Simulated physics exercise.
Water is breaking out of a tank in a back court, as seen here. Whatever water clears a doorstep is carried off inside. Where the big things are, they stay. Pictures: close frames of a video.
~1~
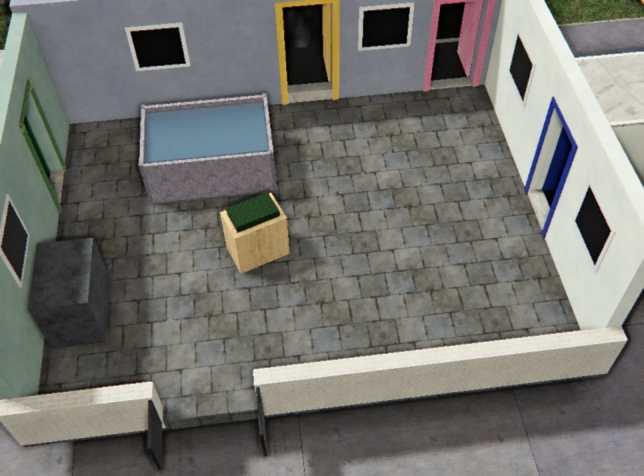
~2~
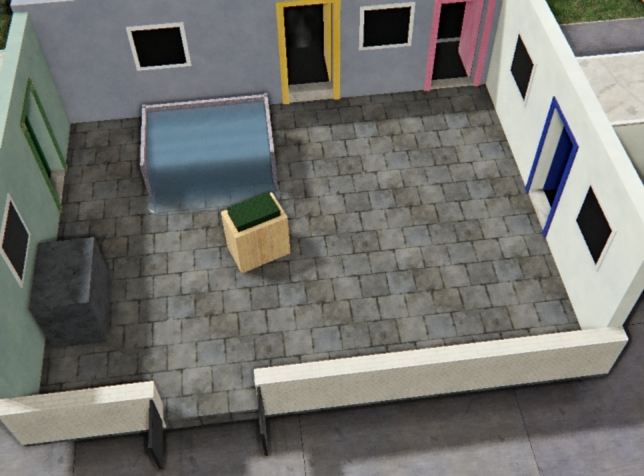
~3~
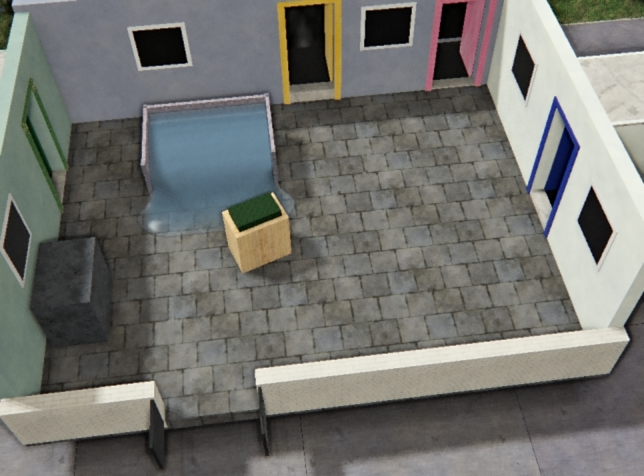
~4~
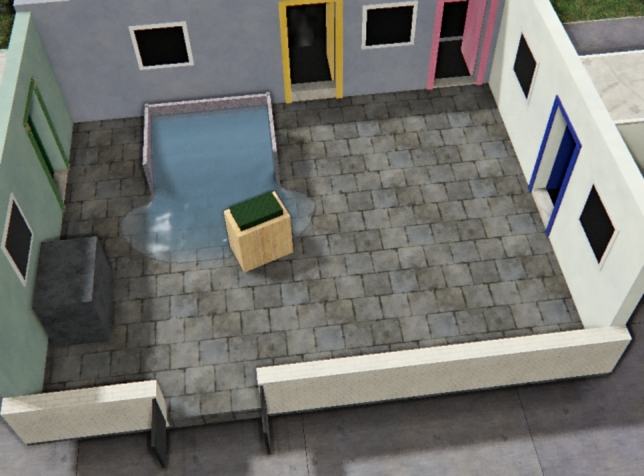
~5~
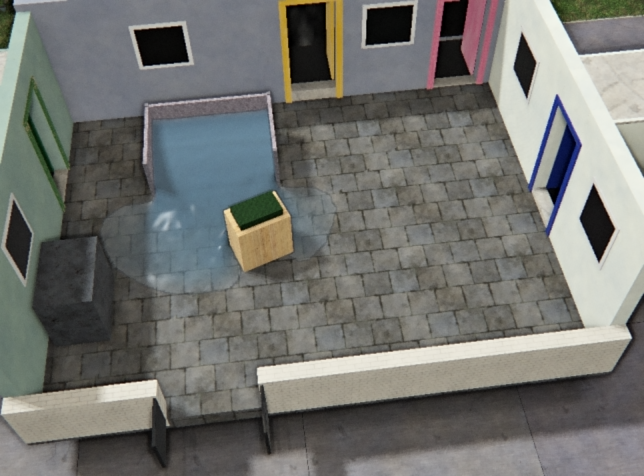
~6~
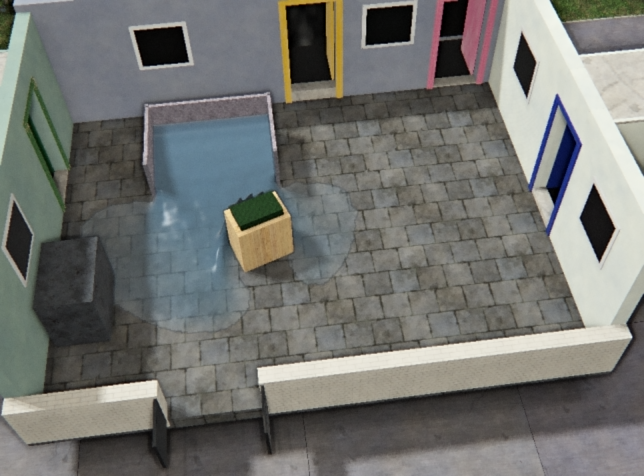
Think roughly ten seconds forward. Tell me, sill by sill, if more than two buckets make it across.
Green door: No, two or fewer; blue door: No, two or fewer; pink door: No, two or fewer; yellow door: No, two or fewer.
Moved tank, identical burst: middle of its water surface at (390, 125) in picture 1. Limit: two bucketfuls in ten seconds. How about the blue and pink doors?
Result: Blue door stays inside the limit; pink door tops the limit.
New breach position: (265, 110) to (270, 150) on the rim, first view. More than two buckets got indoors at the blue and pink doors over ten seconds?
Verdict - blue door breaks the limit, pink door breaks the limit.
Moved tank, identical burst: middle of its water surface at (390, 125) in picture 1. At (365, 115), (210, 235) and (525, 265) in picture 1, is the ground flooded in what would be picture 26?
Spared, spared, hit.
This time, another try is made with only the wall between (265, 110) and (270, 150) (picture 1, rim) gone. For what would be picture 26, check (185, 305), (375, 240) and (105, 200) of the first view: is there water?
Taking the points in order: Unwetted, swamped and unwetted.
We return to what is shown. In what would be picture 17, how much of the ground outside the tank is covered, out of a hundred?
55 %, roughly.
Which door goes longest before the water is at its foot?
Result: The yellow door.
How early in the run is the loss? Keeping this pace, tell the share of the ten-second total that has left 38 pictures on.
I'd say about 85 per cent.
A moment on, water covers 35 % of the floor; the green door not reached, the blue door not reached, the pink door not reached, the yellow door not reached.
Next, water covers 55 % of the floor; the green door not reached, the blue door not reached, the pink door not reached, the yellow door not reached.
Then, water covers 70 % of the floor; the green door wet at the sill, nothing in, the blue door wet at the sill, nothing in, the pink door not reached, the yellow door not reached.
Later, water covers 70 % of the floor; the green door wet at the sill, nothing in, the blue door wet at the sill, nothing in, the pink door wet at the sill, nothing in, the yellow door not reached.
In the end, water covers 90 % of the floor; the green door wet at the sill, nothing in, the blue door wet at the sill, nothing in, the pink door wet at the sill, nothing in, the yellow door wet at the sill, nothing in.
